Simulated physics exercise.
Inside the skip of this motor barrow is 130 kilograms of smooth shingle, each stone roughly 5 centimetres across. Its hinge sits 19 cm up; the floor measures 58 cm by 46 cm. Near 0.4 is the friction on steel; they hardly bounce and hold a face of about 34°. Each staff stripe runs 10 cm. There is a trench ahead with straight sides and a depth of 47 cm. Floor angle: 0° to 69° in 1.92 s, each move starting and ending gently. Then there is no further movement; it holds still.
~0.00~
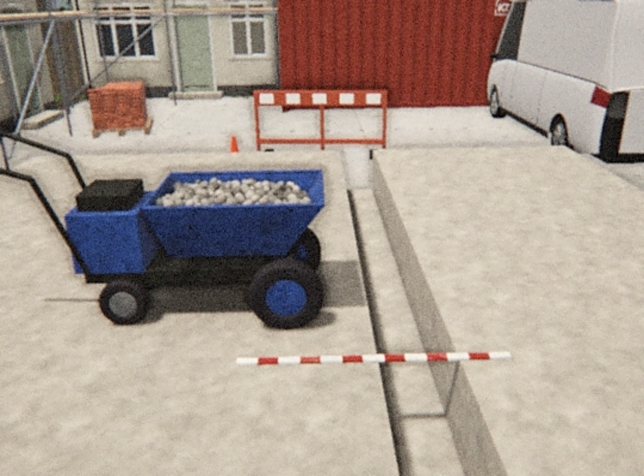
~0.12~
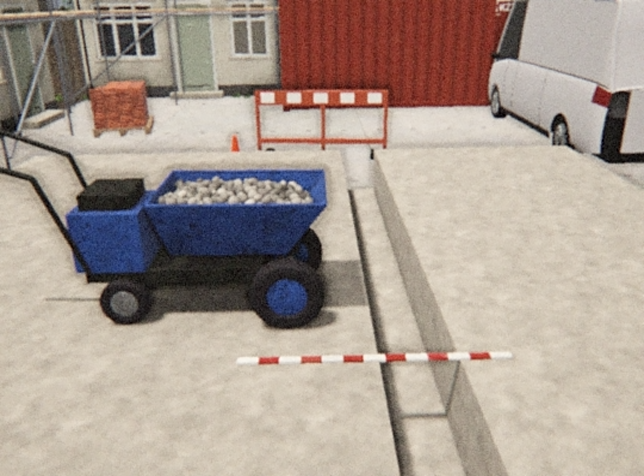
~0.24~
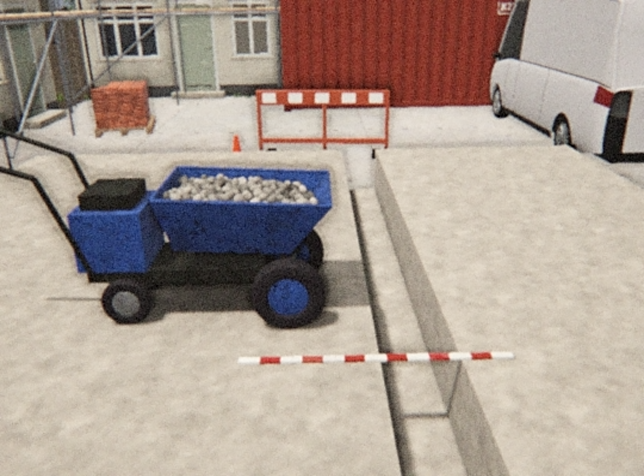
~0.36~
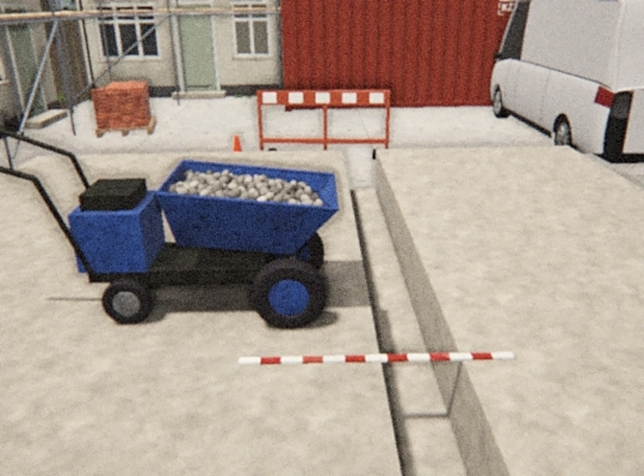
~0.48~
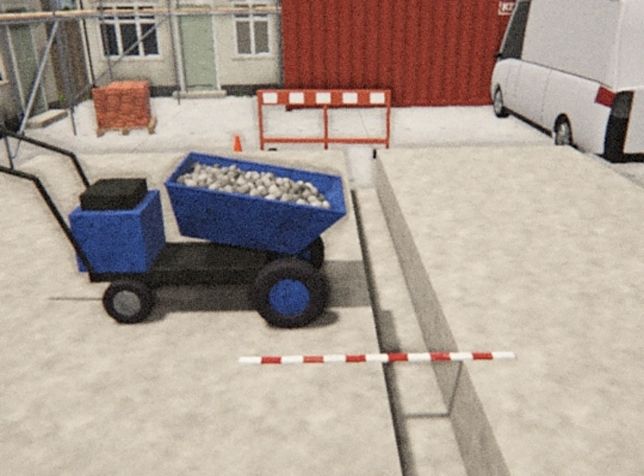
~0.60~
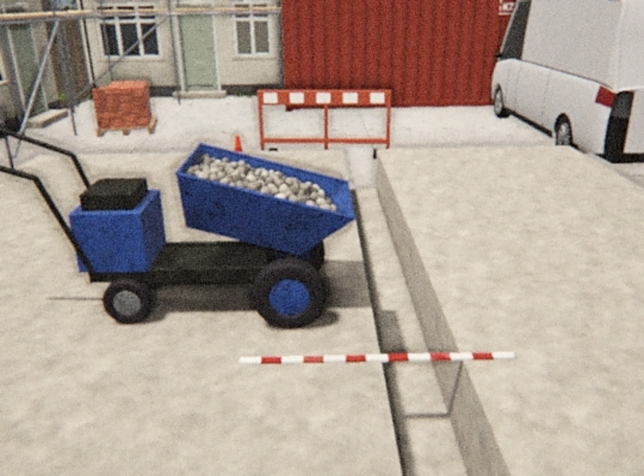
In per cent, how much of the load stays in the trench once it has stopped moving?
I would say about 90 per cent.
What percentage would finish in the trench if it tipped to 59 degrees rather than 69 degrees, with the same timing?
About 80%.
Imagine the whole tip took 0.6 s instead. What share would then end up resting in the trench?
In that case some 65 per cent.
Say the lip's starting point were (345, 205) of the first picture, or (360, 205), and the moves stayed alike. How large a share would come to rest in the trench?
Some 65 and some 45 per cent, in that order.
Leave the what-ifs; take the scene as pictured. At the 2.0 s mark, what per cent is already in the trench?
By that point it's something like 55 in a hundred.
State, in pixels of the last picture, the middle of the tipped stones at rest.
Their middle ends up near (412, 358).
After 1.4 s the floor is at 58°; 94 % in the skip, 6 % in the trench; the foremost stones are at (421, 290).
After 2.0 s the floor is at 69°; 36 % in the skip, 55 % in the trench, 8 % past the trench; the foremost stones are at (515, 298).
After 2.4 s the floor is at 69°; 17 % in the skip, 73 % in the trench, 10 % past the trench; the foremost stones are at (546, 291).
After 4.3 s the floor is at 69°; 0 % in the skip, 90 % in the trench, 10 % past the trench; the foremost stones are at (556, 291).
